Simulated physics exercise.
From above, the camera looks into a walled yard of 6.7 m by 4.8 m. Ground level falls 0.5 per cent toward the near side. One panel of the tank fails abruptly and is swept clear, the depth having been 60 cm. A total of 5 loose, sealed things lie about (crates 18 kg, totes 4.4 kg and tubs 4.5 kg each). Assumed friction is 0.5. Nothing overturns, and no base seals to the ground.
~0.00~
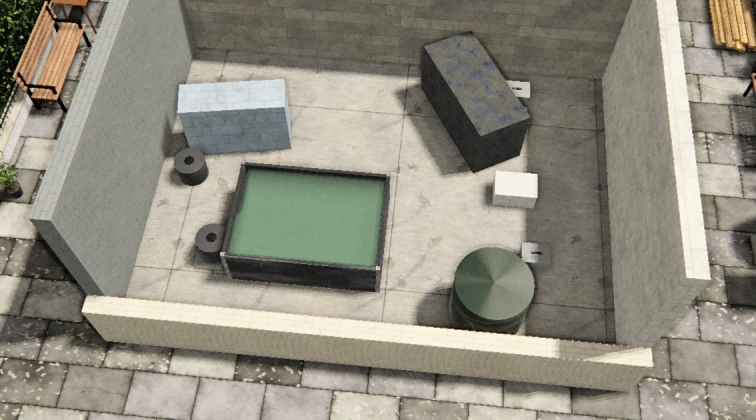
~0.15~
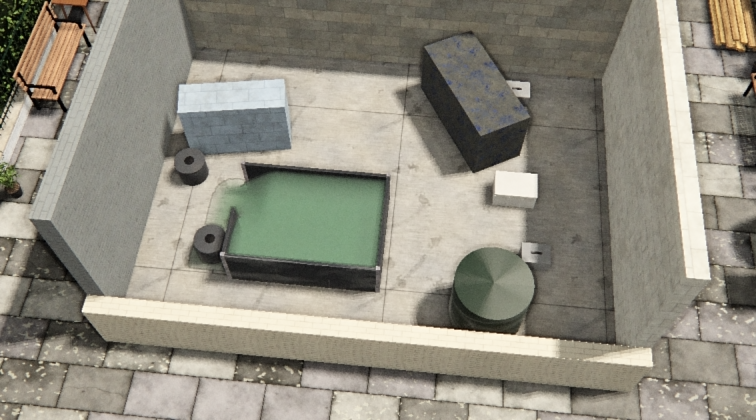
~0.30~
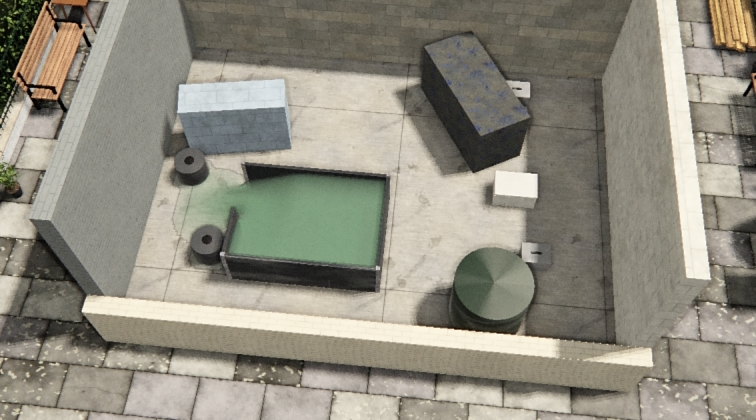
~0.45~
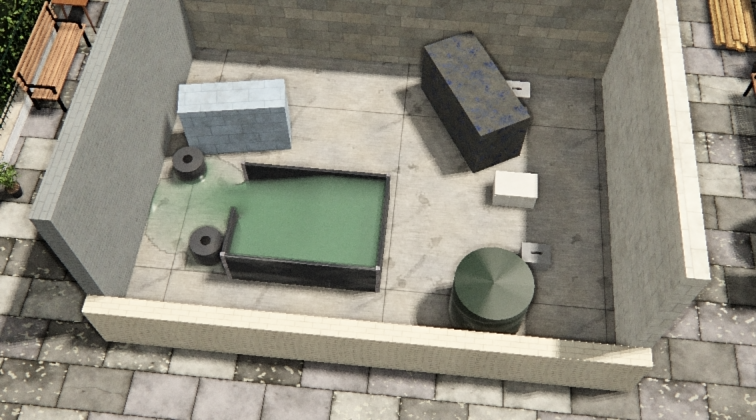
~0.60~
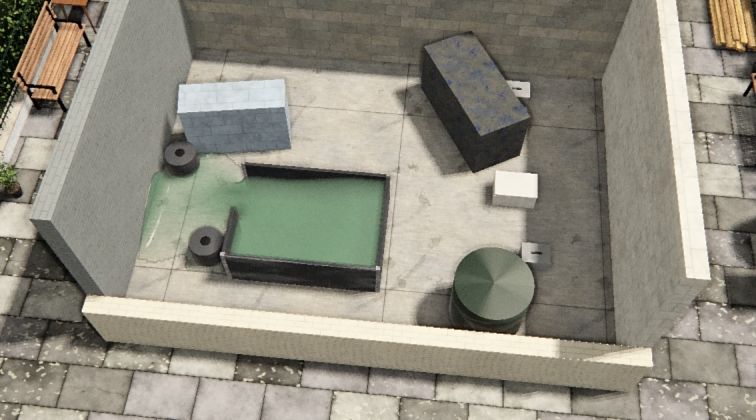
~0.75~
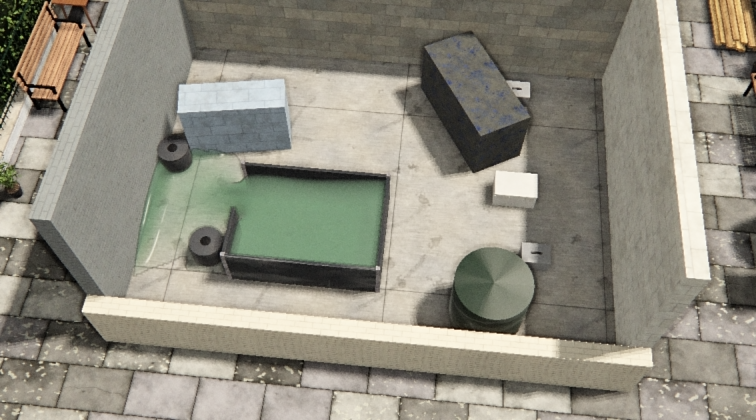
The video shows a walled yard from above, where the left panel of a dark-framed tank of green water gives way and water spreads leftward across the floor, nudging one dark tub slightly and carrying another up and left.
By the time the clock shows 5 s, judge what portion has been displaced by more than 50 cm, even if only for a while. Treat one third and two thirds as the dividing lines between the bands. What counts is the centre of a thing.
Fails to reach a third.
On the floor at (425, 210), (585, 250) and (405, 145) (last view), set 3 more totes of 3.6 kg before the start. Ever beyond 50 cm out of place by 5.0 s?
Note, in sequence: Under threshold; under threshold; under threshold.
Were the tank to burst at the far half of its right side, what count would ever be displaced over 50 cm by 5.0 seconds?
That would give 2.
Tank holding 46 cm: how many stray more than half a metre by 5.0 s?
Result: 0.
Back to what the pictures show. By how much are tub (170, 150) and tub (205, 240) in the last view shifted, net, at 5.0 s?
The first is off by 30 cm, the second by 30 cm.
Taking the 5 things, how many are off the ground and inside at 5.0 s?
Count at that moment: 2.
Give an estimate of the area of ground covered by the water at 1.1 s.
Somewhere about 5.5 m2, give or take.
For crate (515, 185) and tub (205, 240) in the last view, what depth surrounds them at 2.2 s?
Some 0 cm at the first, some 1 cm at the second.
After 1.1 s 0 of 5 are over 50 cm from their spots; 1 afloat.
After 2.2 s 0 of 5 are over 50 cm from their spots; 1 afloat.
After 3.5 s 0 of 5 are over 50 cm from their spots; 2 afloat.
After 5.0 s 0 of 5 are over 50 cm from their spots, and 0 have been at some point; 2 afloat.
